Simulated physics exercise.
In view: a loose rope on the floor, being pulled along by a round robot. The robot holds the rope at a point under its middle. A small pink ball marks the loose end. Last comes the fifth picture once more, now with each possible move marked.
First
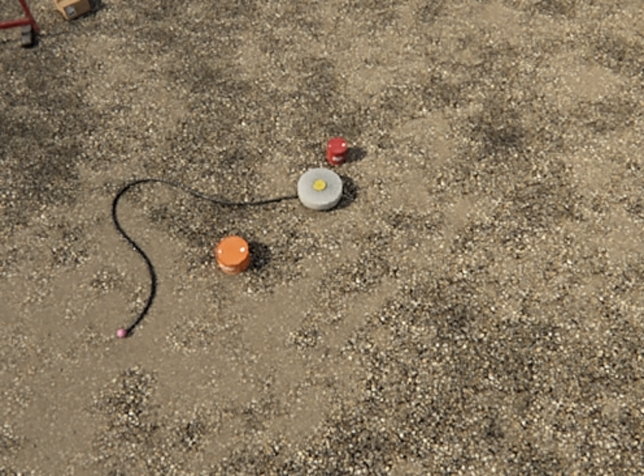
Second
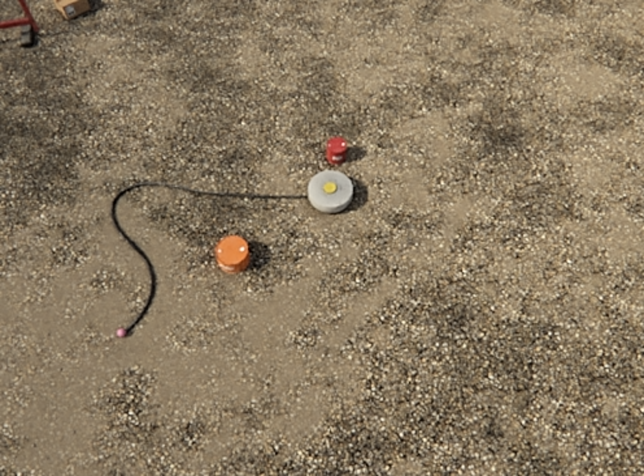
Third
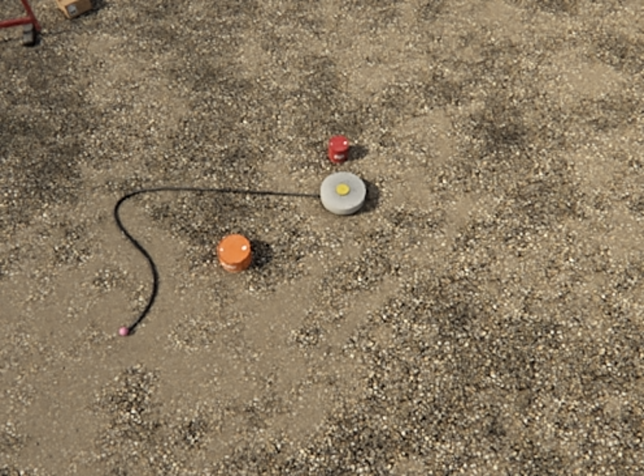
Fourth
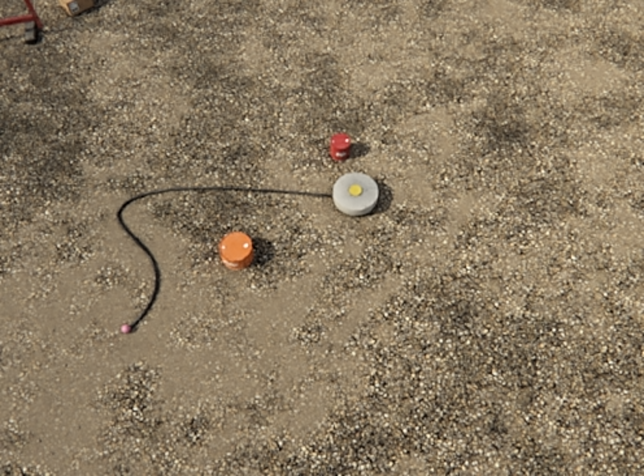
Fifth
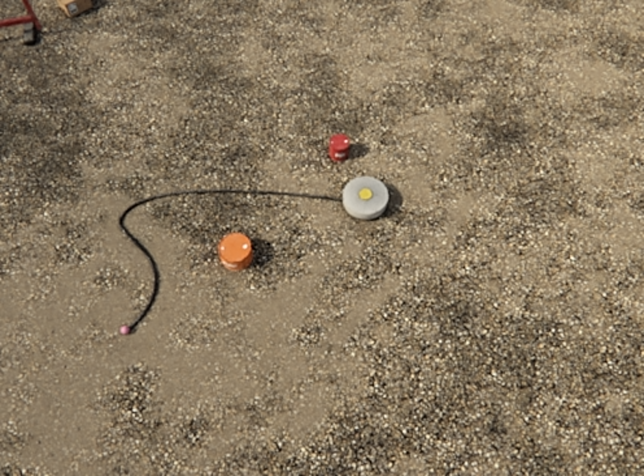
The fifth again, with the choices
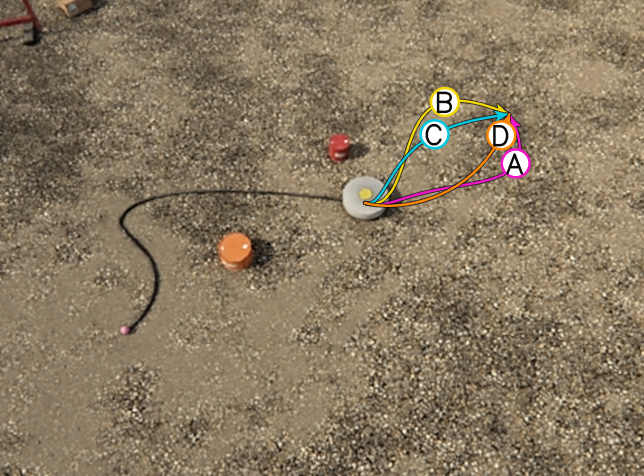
The video shows a round pale robot with a yellow centre moving slowly to the right across speckled ground, pulling one end of a curved black rope, while an orange tub and a red pot stay still nearby.
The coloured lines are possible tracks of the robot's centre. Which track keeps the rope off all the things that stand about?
C is the clean one.
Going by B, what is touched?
It meets the red pot.
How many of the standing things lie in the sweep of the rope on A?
In all, one.
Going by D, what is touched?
The orange tub.
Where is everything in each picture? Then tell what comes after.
In the first frame, robot (320, 190); free end (122, 333); orange tub (233, 255).
In the second frame, robot (330, 192); free end (122, 333).
In the third frame, robot (343, 194); red pot (338, 150).
In the fourth frame, robot (355, 195); orange tub (237, 251).
In the fifth frame, robot (365, 199); free end (125, 330); orange tub (236, 252); red pot (339, 148).
On the marked copy, A from (365, 203) via (479, 182) to (511, 117); B from (365, 203) via (415, 129) to (508, 113); C from (365, 203) via (423, 141) to (508, 114); D from (365, 203) via (464, 181) to (509, 114).
Taking C. A third of the way, robot (408, 151), middle of the rope (222, 202), free end (125, 330).
Two thirds of the way, robot (465, 118), middle of the rope (298, 191), free end (141, 309).
When it is over, robot (511, 109), middle of the rope (347, 177), free end (179, 270); nothing has been touched.
As for the rest, A meets the orange tub; B meets the red pot; D meets the orange tub.
